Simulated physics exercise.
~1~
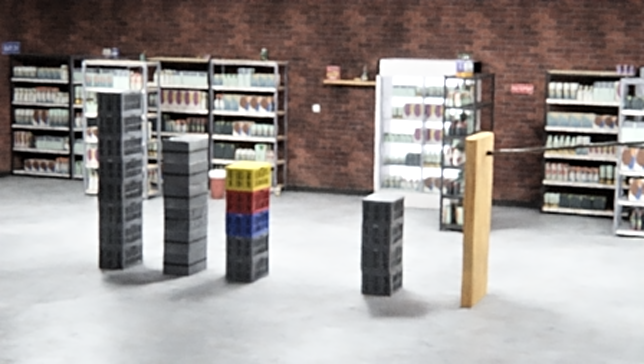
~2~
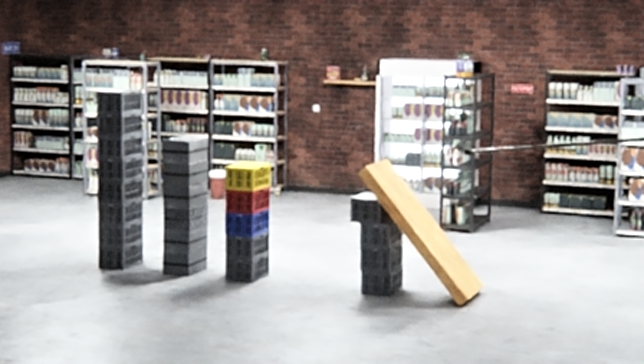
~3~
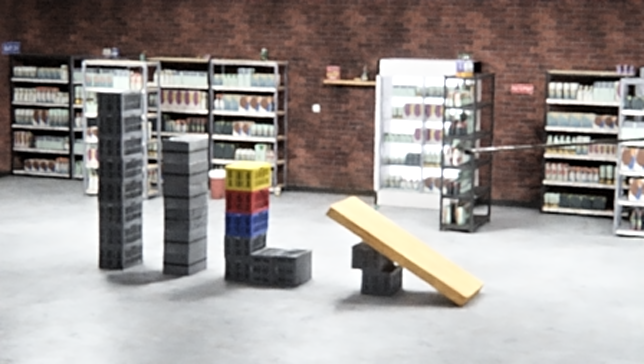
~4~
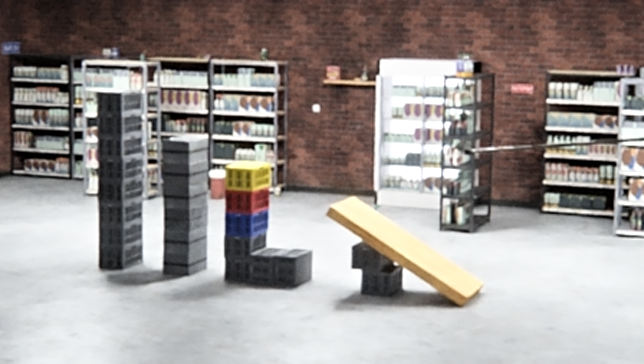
In a brick-walled shop lined with stocked shelves, a thin pole pushed an upright wooden board leftward onto the shortest stack of dark crates, knocking its top two to the floor beside the next stack, whose blue, red and yellow crates stayed up.
